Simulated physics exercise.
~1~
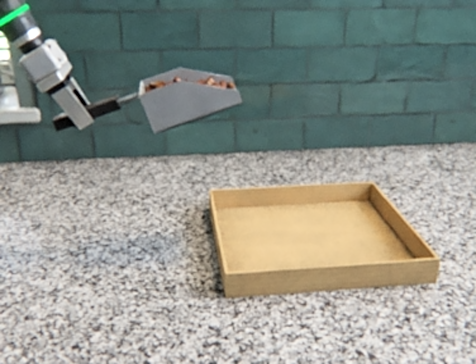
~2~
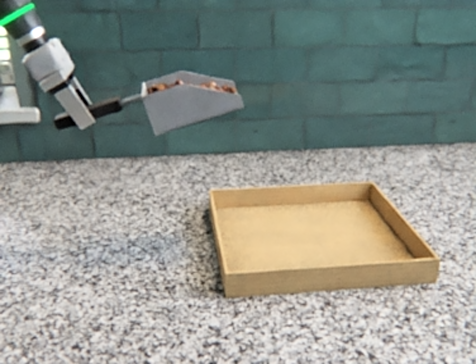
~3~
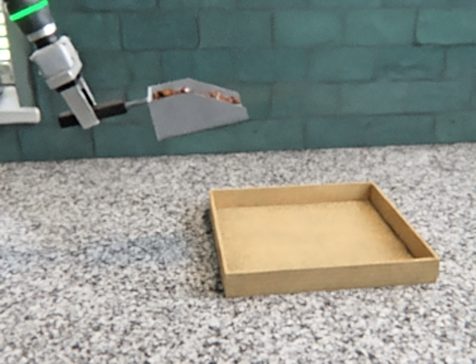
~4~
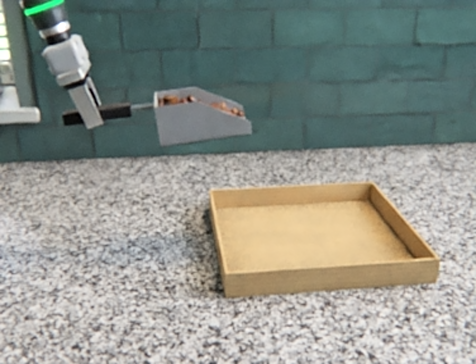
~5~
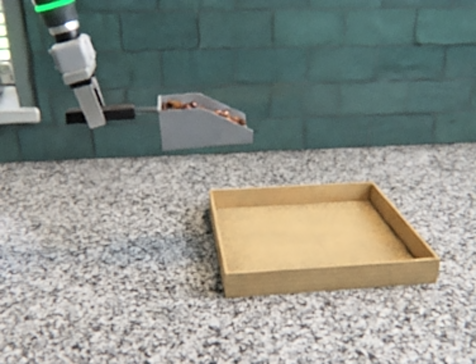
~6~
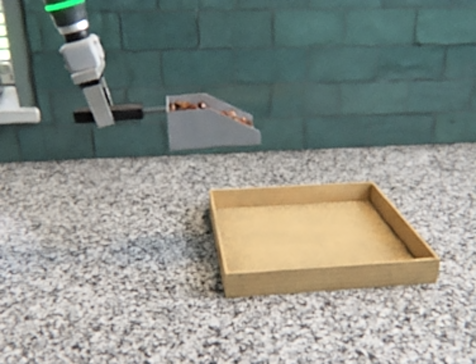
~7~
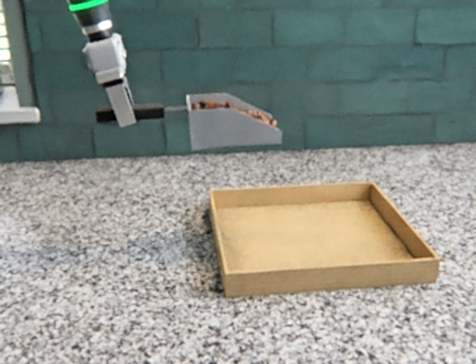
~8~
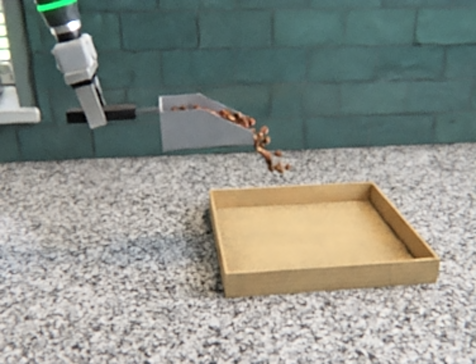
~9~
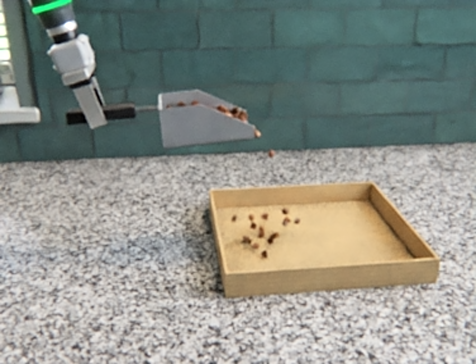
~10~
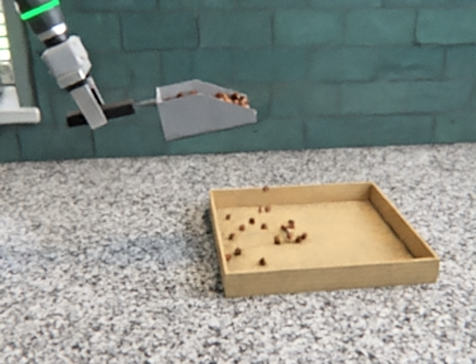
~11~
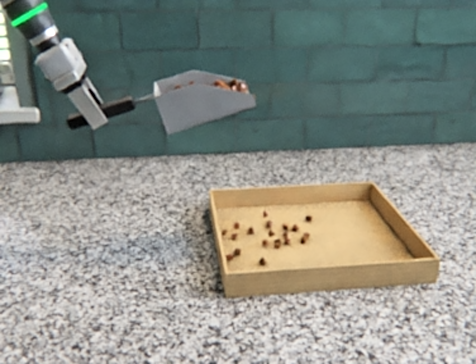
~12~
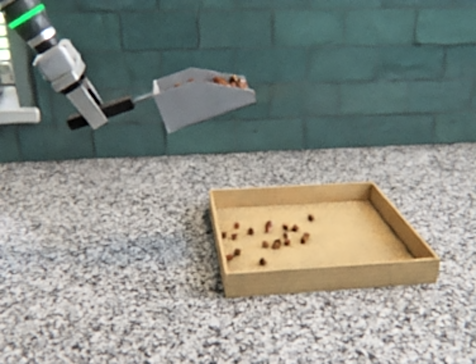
Above a speckled counter, a robot arm tips a scoop, spilling some brown pellets into a tray.
